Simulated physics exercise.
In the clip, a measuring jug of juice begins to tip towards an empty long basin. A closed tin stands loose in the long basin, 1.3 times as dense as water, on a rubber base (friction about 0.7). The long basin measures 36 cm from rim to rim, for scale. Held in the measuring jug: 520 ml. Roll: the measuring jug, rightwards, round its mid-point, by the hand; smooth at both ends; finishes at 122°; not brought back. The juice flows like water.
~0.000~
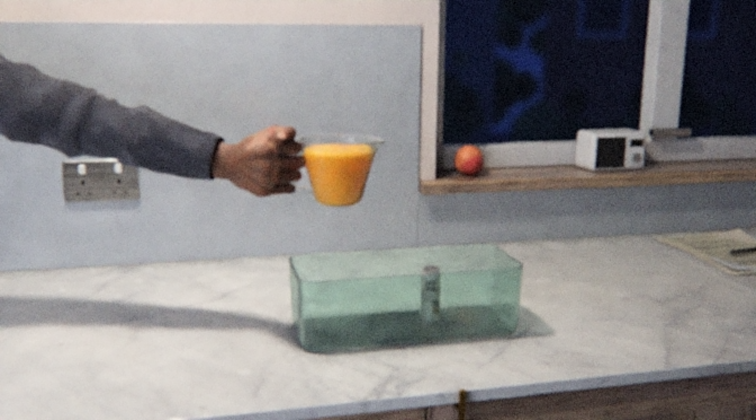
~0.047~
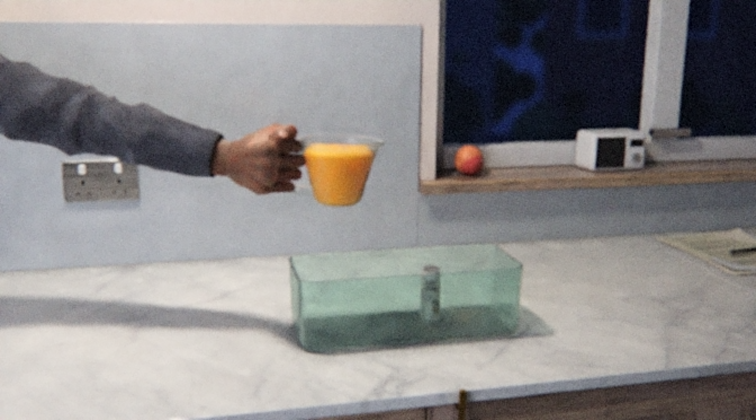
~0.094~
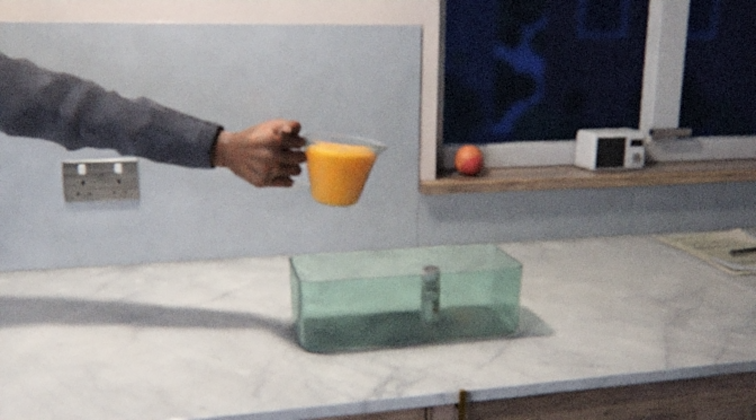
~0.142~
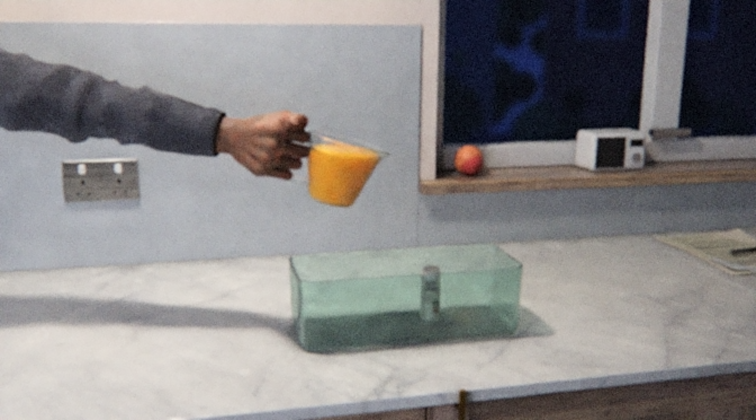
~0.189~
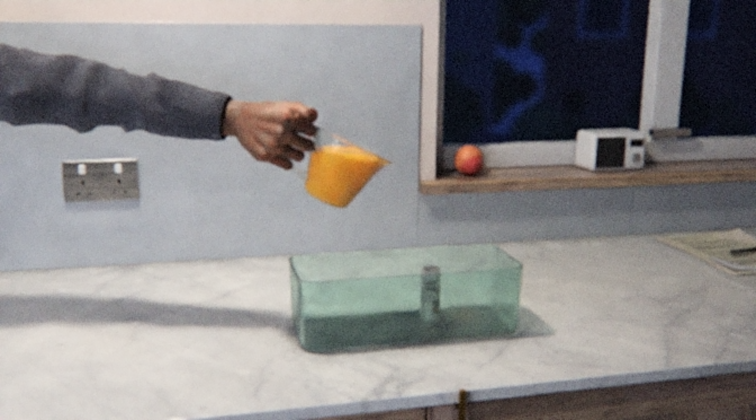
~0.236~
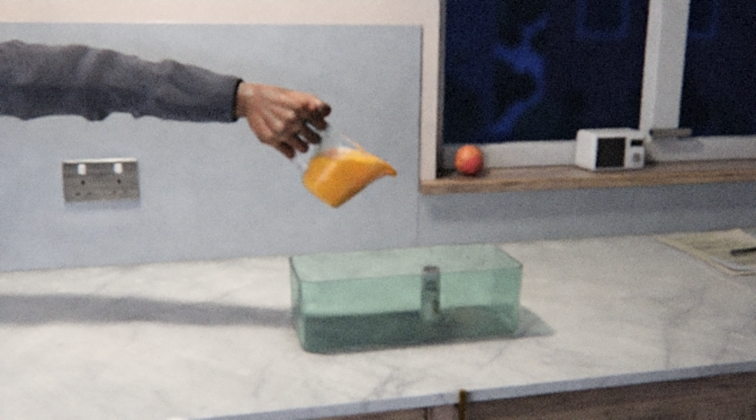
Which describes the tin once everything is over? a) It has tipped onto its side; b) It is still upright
It has tipped onto its side (a).
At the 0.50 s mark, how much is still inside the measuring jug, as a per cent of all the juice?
About 18 percent.
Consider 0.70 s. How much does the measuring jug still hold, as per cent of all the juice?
About 0 percent.
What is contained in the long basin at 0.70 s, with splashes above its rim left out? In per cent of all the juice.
Around 96 per cent of the whole.
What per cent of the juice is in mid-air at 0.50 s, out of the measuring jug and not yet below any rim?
Near 32 per cent at that moment.
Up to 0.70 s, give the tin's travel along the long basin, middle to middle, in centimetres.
Estimate: Around 3 cm.
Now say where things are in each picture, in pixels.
Tilt 0°; pouring edge (385, 140); surface from (303, 150) to (373, 148); the long basin's rim runs from (294, 270) to (509, 256); the tin's top is at (431, 271), in the first frame.
Tilt 2°; pouring edge (386, 141); surface from (303, 149) to (373, 149), in the second frame.
Tilt 7°; pouring edge (388, 146); surface from (305, 148) to (375, 150), in the third frame.
Tilt 15°; pouring edge (391, 153); surface from (309, 148) to (379, 153), in the fourth frame.
Tilt 26°; pouring edge (392, 163); surface from (313, 150) to (385, 157), in the fifth frame.
Tilt 39°; pouring edge (392, 175); surface from (312, 159) to (382, 164); 4 per cent is over the edge, in the sixth frame.
Then, 0.50 s in, the tilt is 111° and 19 per cent is still to pour; the tin stands where it began.
Then, 0.70 s in, the tilt is 122° and 0 per cent is still to pour; the tin leans 22°.
Then, 0.90 s in, the tilt is 122° and 0 per cent is still to pour; the tin lies on its side.
Then, 1.12 s in, the tilt is 122° and 0 per cent is still to pour; the tin lies on its side.
Finally, the tin lies on its side.
